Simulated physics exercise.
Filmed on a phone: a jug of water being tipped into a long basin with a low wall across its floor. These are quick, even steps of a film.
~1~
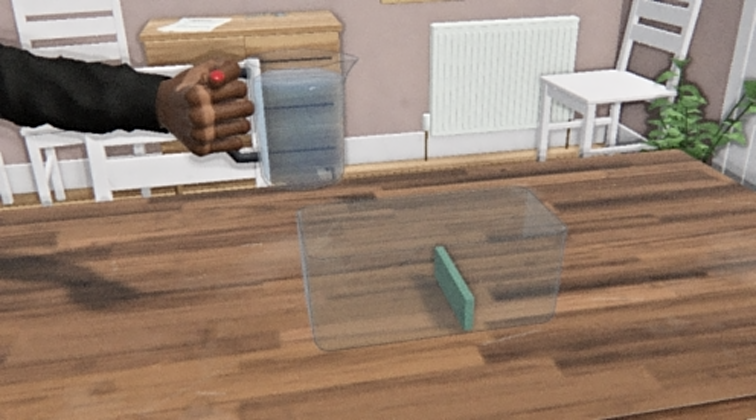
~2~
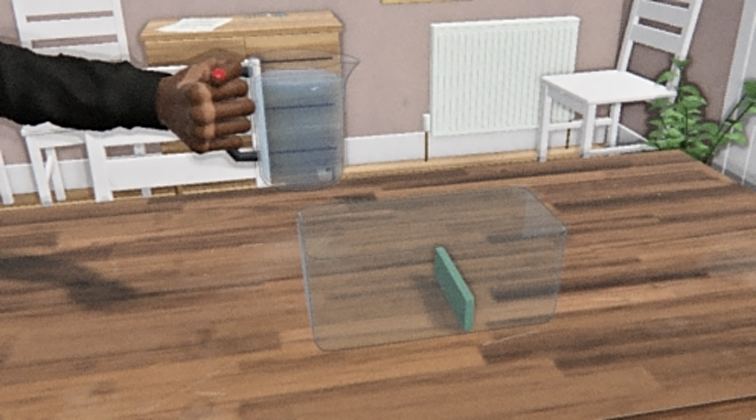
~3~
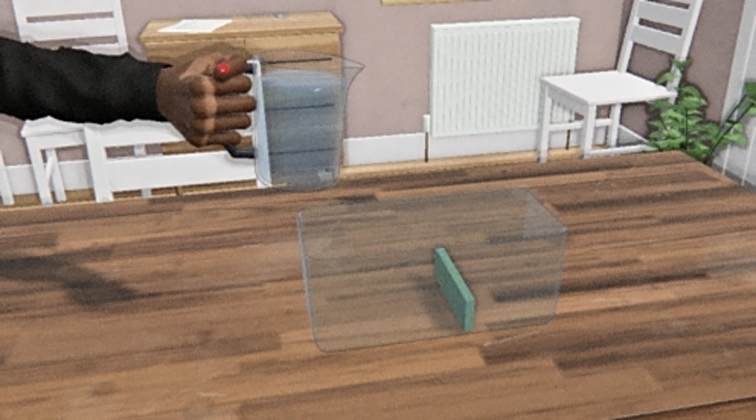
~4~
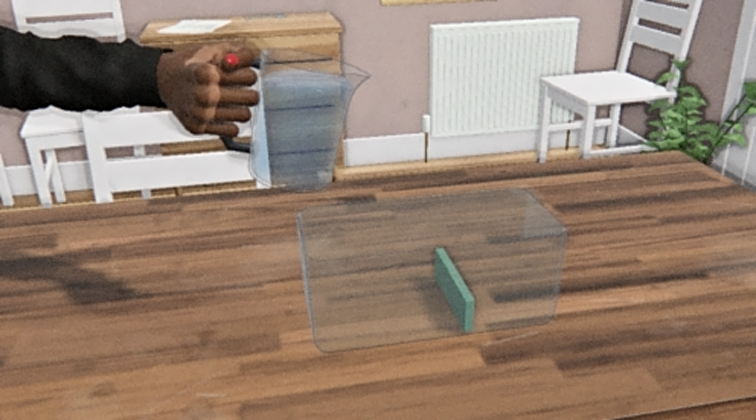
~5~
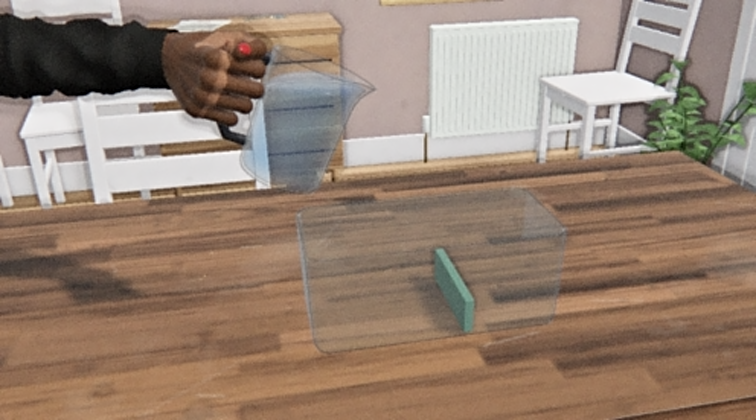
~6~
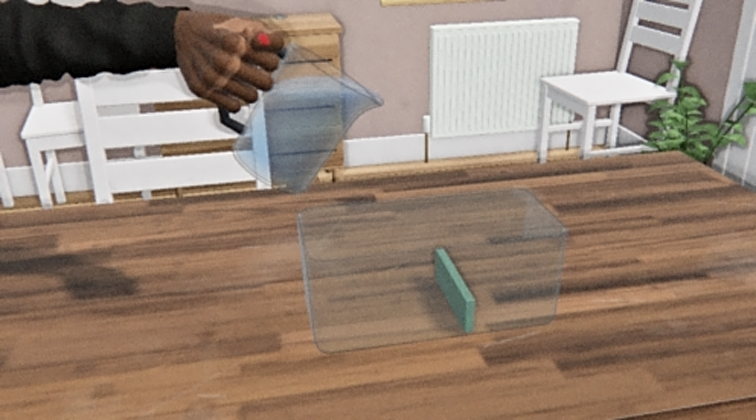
A clear jug of water is held by a dark-sleeved arm at the upper left of a room with pink walls, seen from slightly above a brown wooden table. Below it sits a long transparent basin with a low green wall inside, while white chairs, a wooden cabinet, a radiator and a leafy plant stand behind. The hand gradually tilts the jug rightward, and the camera stays still.
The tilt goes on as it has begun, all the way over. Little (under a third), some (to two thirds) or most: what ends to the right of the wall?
It comes to not even a third.
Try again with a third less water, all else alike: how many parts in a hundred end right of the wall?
Roughly 5 in a hundred.
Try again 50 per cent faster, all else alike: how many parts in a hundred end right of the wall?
About 10 per cent.
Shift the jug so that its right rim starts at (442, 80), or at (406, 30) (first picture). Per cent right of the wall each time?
Near 75 % and 55 %.
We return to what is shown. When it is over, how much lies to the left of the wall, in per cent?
It comes to 90 per cent or so.
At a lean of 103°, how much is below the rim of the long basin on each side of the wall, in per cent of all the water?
Some 20 per cent left and 0 right.
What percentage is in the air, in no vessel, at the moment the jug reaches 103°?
It comes to 25 per cent or so.
A moment on, the jug is tipped right over and 55 per cent is still to pour, 22 is left of the wall and 0 right of it.
Next, the jug is tipped right over and 6 per cent is still to pour, 80 is left of the wall and 1 right of it.
Then the jug is tipped right over and 0 per cent is still to pour, 89 is left of the wall and 5 right of it.
Later the jug is tipped right over and 0 per cent is still to pour, 89 is left of the wall and 6 right of it.
At rest 89 per cent lies left of the wall, 6 right of it and 5 outside.
